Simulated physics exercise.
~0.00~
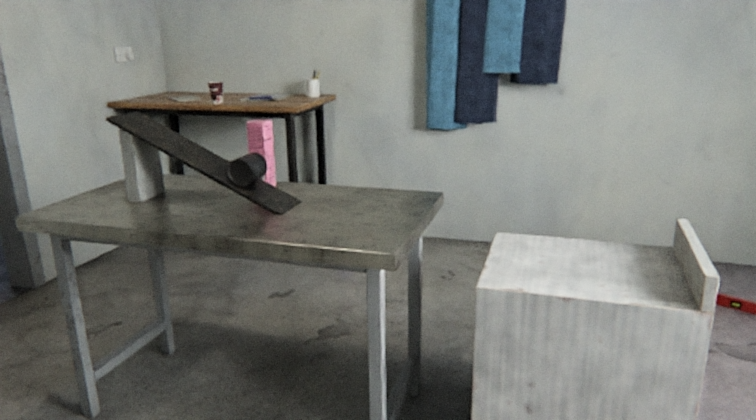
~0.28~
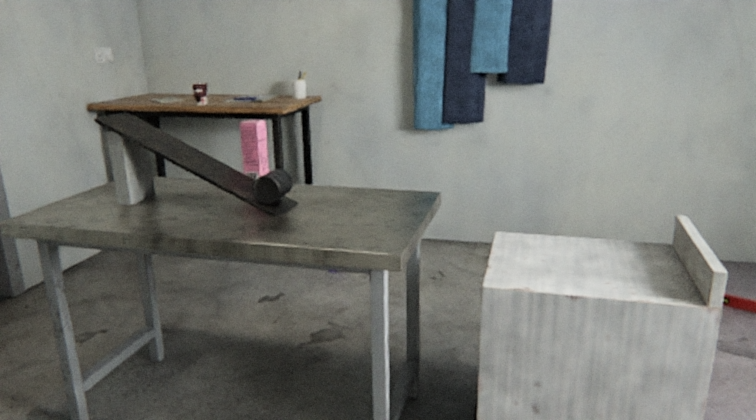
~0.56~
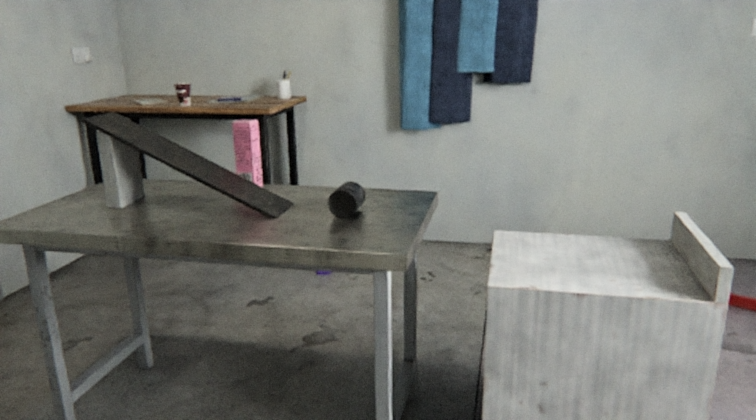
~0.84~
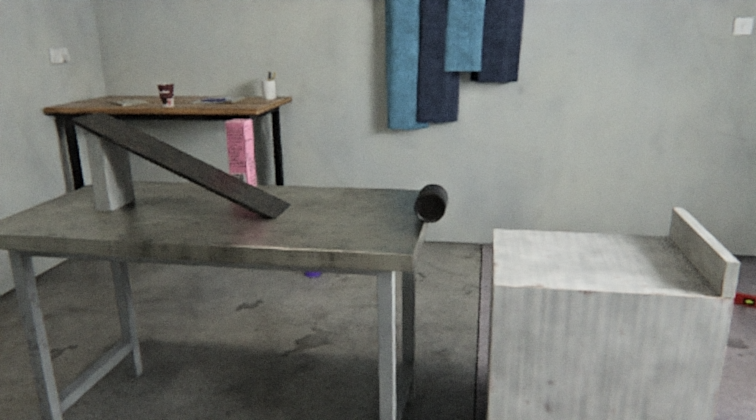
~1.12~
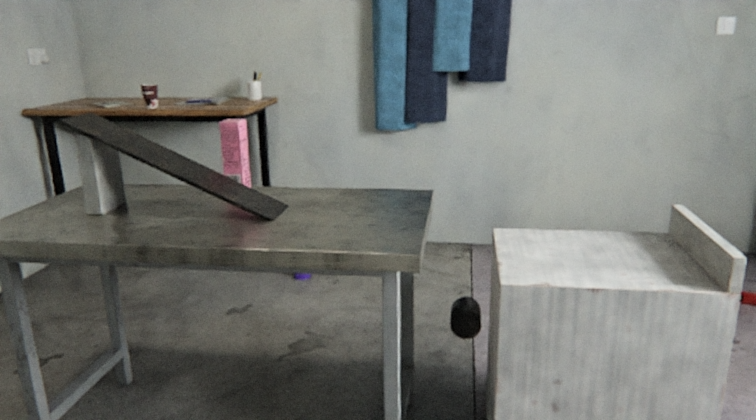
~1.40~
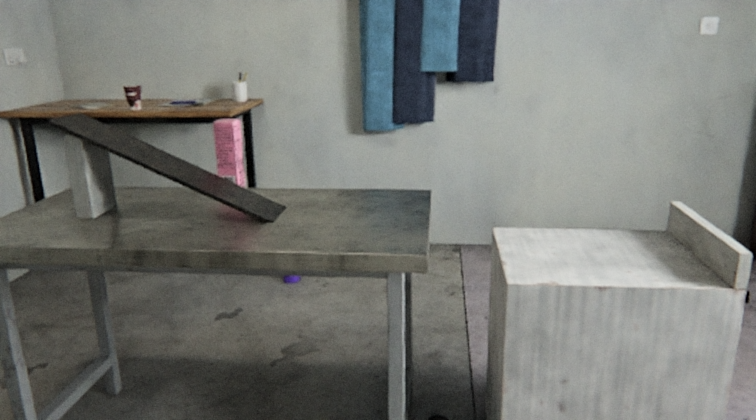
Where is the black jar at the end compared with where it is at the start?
At the start the black jar is on the ramp on top of the table. By the end it is low down in the gap between the table and the pale block.
